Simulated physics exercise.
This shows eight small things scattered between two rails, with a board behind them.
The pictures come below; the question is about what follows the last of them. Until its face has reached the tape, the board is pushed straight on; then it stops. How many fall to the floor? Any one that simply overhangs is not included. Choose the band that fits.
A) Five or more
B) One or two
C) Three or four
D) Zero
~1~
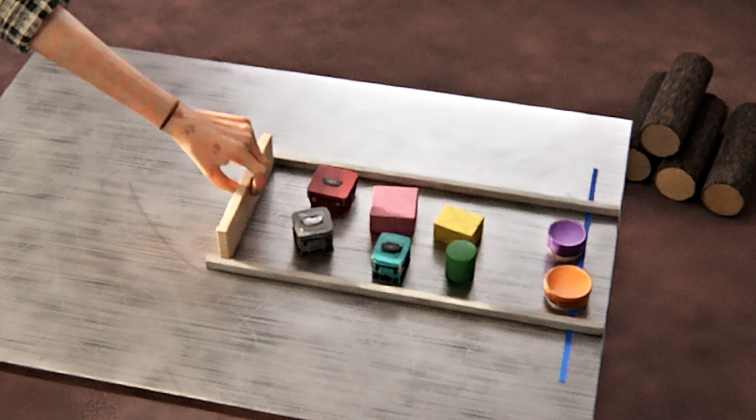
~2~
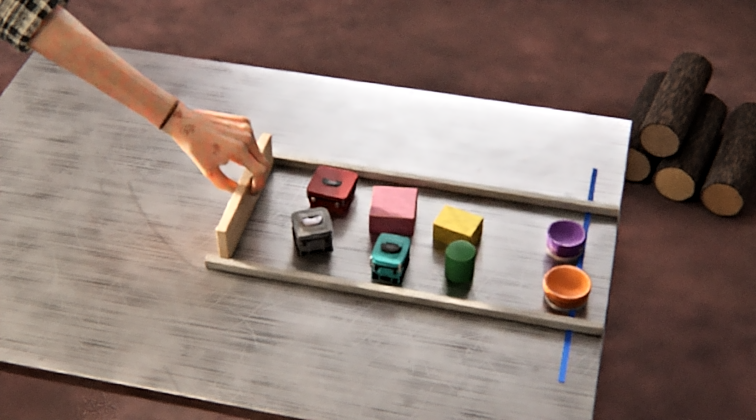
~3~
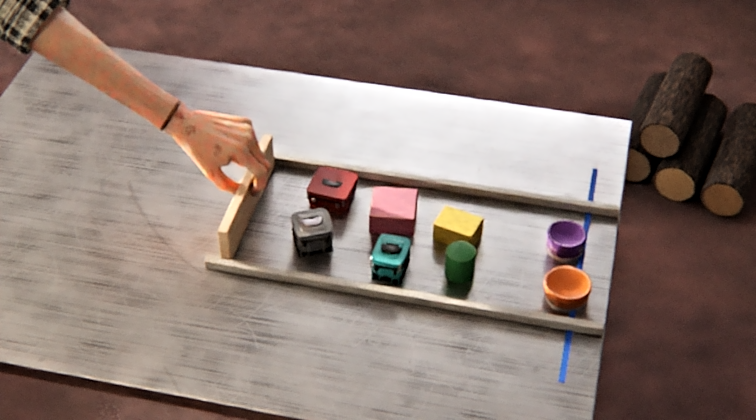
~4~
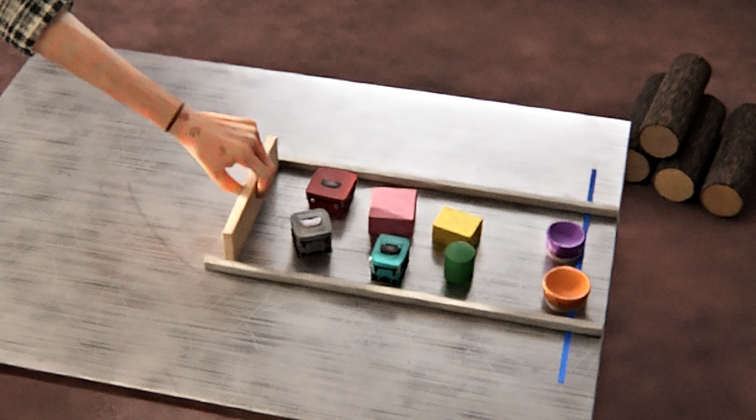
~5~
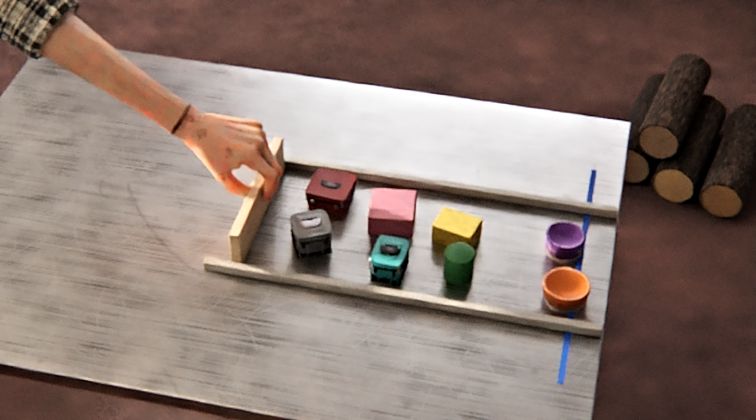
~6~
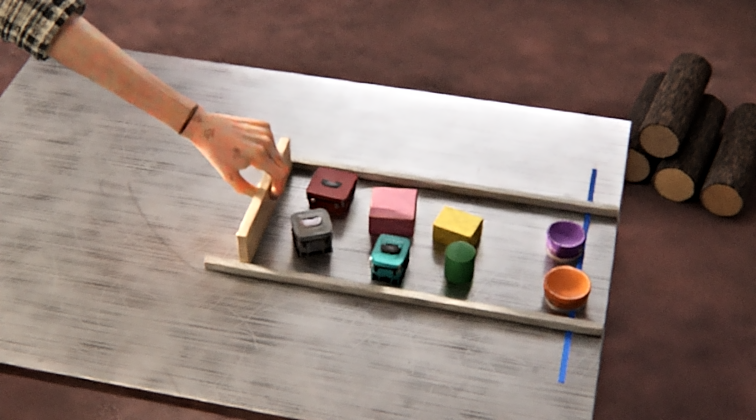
Option A: Five or more.
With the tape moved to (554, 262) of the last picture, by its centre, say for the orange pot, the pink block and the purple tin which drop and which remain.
Okay, the orange pot plunges, the pink block sits tight, and the purple tin plunges.
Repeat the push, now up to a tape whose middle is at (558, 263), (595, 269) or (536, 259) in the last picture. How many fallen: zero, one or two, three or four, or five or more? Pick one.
Results per position - three or four / 5 or more / 3 or 4.
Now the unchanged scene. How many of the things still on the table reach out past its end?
The number overhanging is 3.
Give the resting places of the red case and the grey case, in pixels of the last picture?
In the last picture, roughly (609, 223) and (596, 288).
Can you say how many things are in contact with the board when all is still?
Counting them up gives 3.
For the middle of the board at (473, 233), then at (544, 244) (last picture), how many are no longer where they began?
I make it 8 at the first spot and 8 at the other.
Soon after, none off yet; orange pot at rest near (567, 289); purple tin at rest near (565, 241); green lid at rest near (460, 263).
Then, none off yet; orange pot moved about its own width near (596, 306); purple tin moved a little near (581, 240); green lid moved well along near (558, 285).
At rest, the number that fall off is five or more; fallen, turquoise case, yellow block, green lid, purple tin and orange pot.
